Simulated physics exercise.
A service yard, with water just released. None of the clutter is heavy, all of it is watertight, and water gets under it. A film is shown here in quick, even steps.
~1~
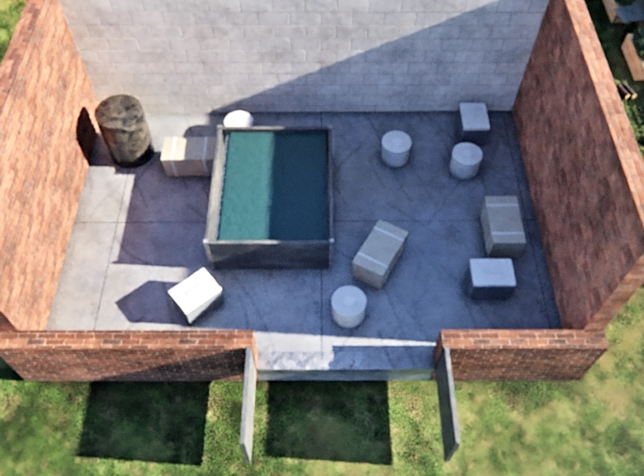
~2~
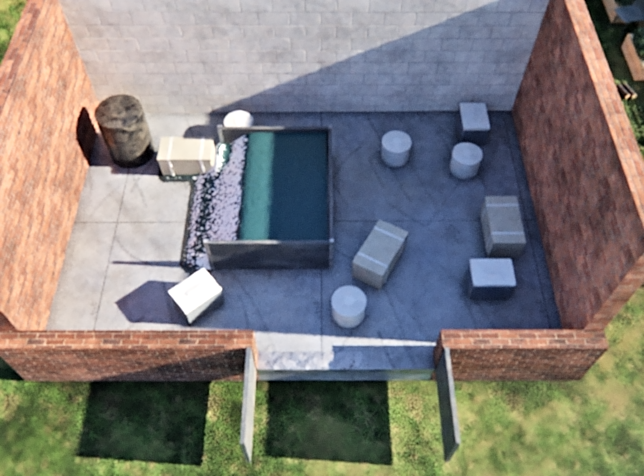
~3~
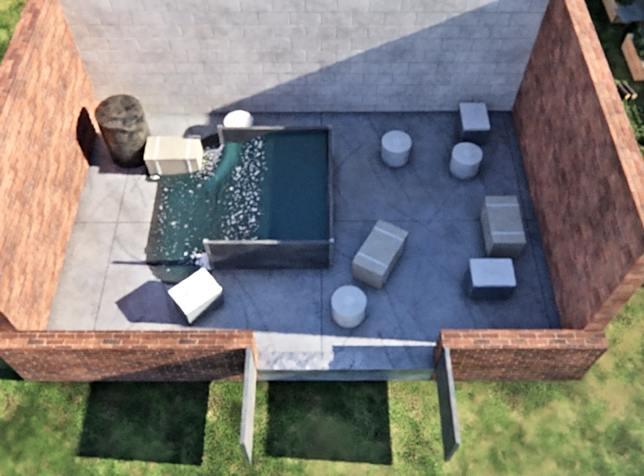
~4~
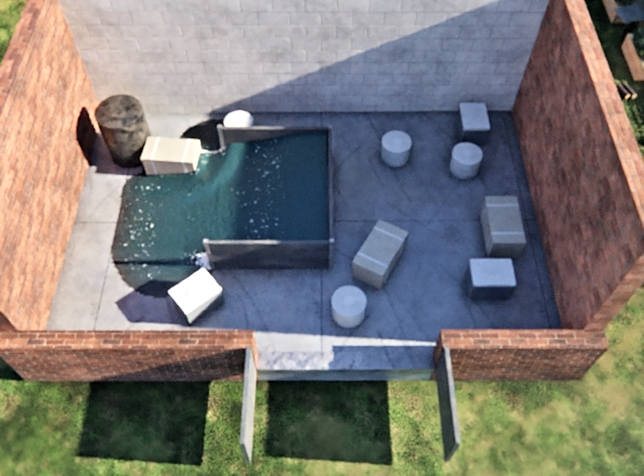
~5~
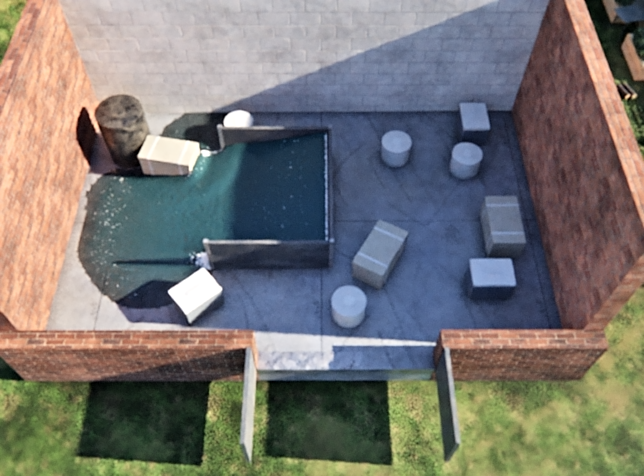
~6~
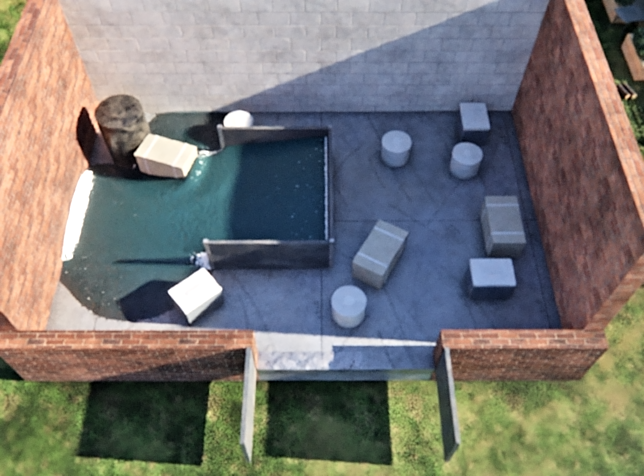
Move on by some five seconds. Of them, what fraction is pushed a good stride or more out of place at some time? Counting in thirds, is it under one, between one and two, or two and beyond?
In thirds: Between one and two.
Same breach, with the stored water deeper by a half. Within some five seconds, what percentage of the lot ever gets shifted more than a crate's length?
That comes to 80 % of the lot.
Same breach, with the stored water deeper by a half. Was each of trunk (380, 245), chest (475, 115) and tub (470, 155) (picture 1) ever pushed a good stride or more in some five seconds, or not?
The first one: Reaches it. The second: Reaches it. The third: Doesn't reach it.
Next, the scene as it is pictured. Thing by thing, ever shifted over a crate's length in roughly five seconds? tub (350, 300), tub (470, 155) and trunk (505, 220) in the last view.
Went a long way, never got far, never got far.
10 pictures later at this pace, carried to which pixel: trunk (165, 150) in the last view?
My guess is roughly (97, 187).
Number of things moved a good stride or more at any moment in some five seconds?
I get 4.
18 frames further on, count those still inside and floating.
Count: 2.
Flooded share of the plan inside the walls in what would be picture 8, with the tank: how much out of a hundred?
Around 35 percent.
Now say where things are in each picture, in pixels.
The first picture shows a trunk at (189, 148) rests on the ground; a chest at (195, 290) rests on the ground; 0 of 10 have shifted.
The second picture shows a trunk at (186, 148) rests on the ground, close to its start; a chest at (195, 290), on the bottom; 1 of 10 have shifted.
The third picture shows a trunk at (173, 147), on the bottom, close to its start; a chest at (195, 290) rests on the ground; 1 of 10 have shifted.
The fourth picture shows a trunk at (171, 149), on the bottom, close to its start; a chest at (195, 290) rests on the ground; 1 of 10 have shifted.
The fifth picture shows a trunk at (168, 150), on the bottom, a stride from its start; a chest at (195, 290), on the bottom; 1 of 10 have shifted.
The sixth picture shows a trunk at (165, 151), on the bottom, a stride from its start; a chest at (195, 290) rests on the ground; 1 of 10 have shifted.
A moment on, 0 of 10 are well off their spots; 0 afloat.
Next, 1 of 10 are well off their spots; 1 afloat.
Later, 3 of 10 are well off their spots; 2 afloat.
In the end, 4 of 10 are well off their spots, and 4 have been at some point; 3 afloat.
